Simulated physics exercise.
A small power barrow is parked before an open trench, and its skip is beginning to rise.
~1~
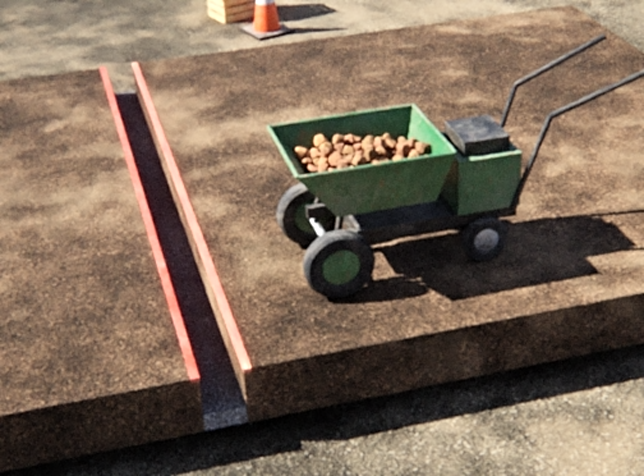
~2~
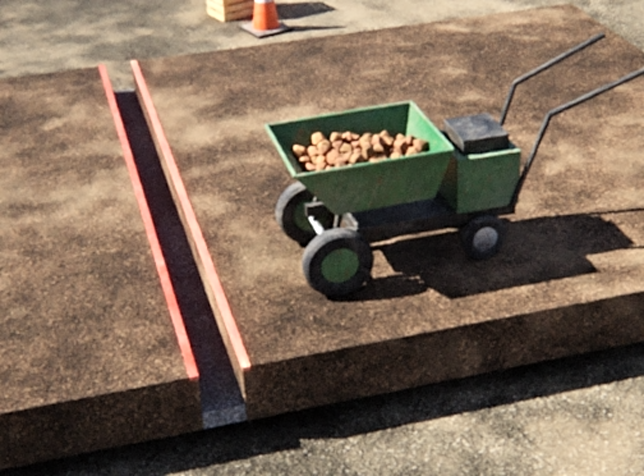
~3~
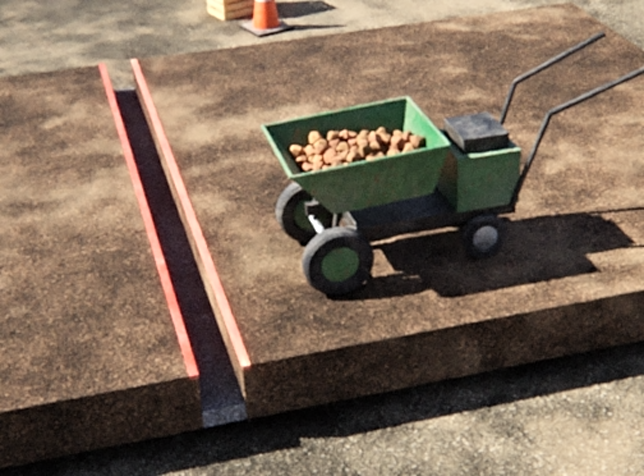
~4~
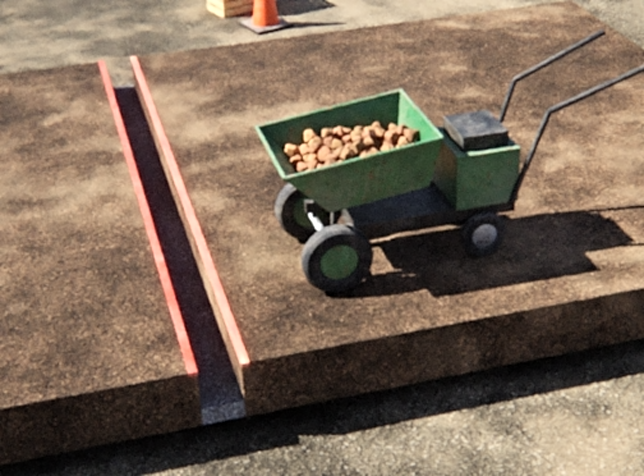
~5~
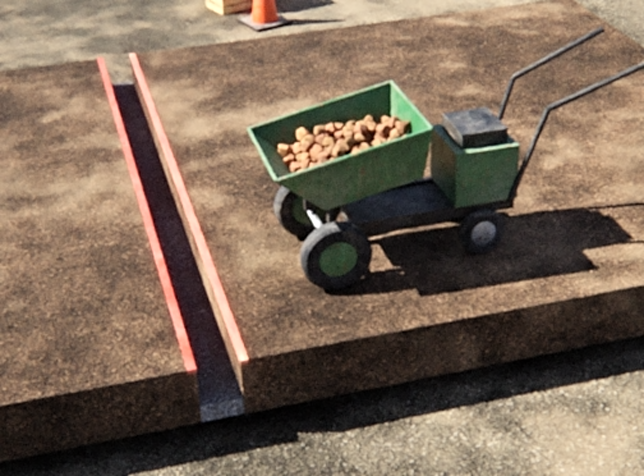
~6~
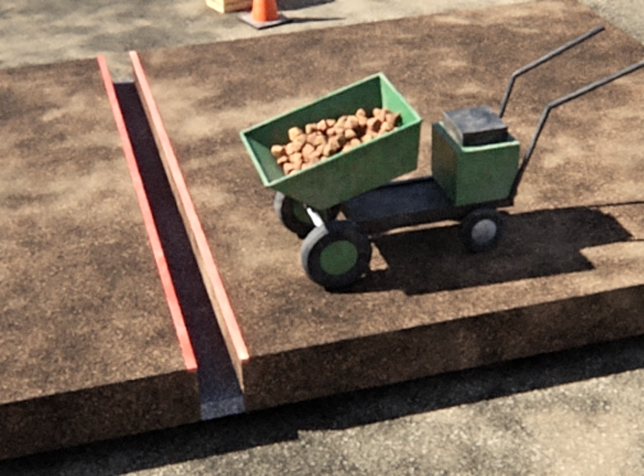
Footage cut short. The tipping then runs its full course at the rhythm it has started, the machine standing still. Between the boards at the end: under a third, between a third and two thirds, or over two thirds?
The share in the trench is beyond two thirds.
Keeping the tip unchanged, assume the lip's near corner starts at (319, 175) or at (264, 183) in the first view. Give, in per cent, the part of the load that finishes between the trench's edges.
About 60 per cent, then about 20 per cent.
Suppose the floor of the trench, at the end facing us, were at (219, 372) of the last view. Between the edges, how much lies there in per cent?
About 40 per cent.
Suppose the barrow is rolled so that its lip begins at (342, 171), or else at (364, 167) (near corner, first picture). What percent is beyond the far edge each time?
The first gives 0 %, the second 0 %.
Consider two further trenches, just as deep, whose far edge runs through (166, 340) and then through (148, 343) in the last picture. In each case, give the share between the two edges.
The first try gives 90 percent, then the second gives 100 percent.
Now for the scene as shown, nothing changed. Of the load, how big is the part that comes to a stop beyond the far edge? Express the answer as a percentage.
Roughly 10 per cent of the load.
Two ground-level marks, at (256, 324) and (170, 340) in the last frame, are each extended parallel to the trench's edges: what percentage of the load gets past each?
That's 90 per cent for the first and 10 per cent for the second.
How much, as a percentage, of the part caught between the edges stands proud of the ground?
Share: Around 15 %.
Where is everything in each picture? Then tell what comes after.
In the first picture, lip of the skip at (298, 178), level; top of the load at (365, 160), clay clods; first edge of the trench at (236, 338); far edge at (186, 347), the trench under half as wide as the skip, and about as deep as wide.
In the second picture, lip of the skip at (296, 177), level; top of the load at (363, 158).
In the third picture, lip of the skip at (292, 178), tipped barely; top of the load at (360, 156).
In the fourth picture, lip of the skip at (285, 179), tipped a little; top of the load at (369, 144).
In the fifth picture, lip of the skip at (276, 181), tipped a little; top of the load at (371, 148).
In the sixth picture, lip of the skip at (268, 186), tipped clearly; top of the load at (376, 139); first edge of the trench at (234, 328); far edge at (183, 337).
Soon after the last picture, skip tipped steeply; all in the skip.
A little later, skip tipped right over; most in the skip; a stray few short of the trench; a small part in or heaped over the trench; a stray few beyond it; a stray few falling.
Later still, skip tipped right over; about a quarter in the skip; a stray few short of the trench; most in or heaped over the trench; a small part beyond it.
At rest, skip tipped right over; a small part in the skip; a stray few short of the trench; most in or heaped over the trench; a small part beyond it.
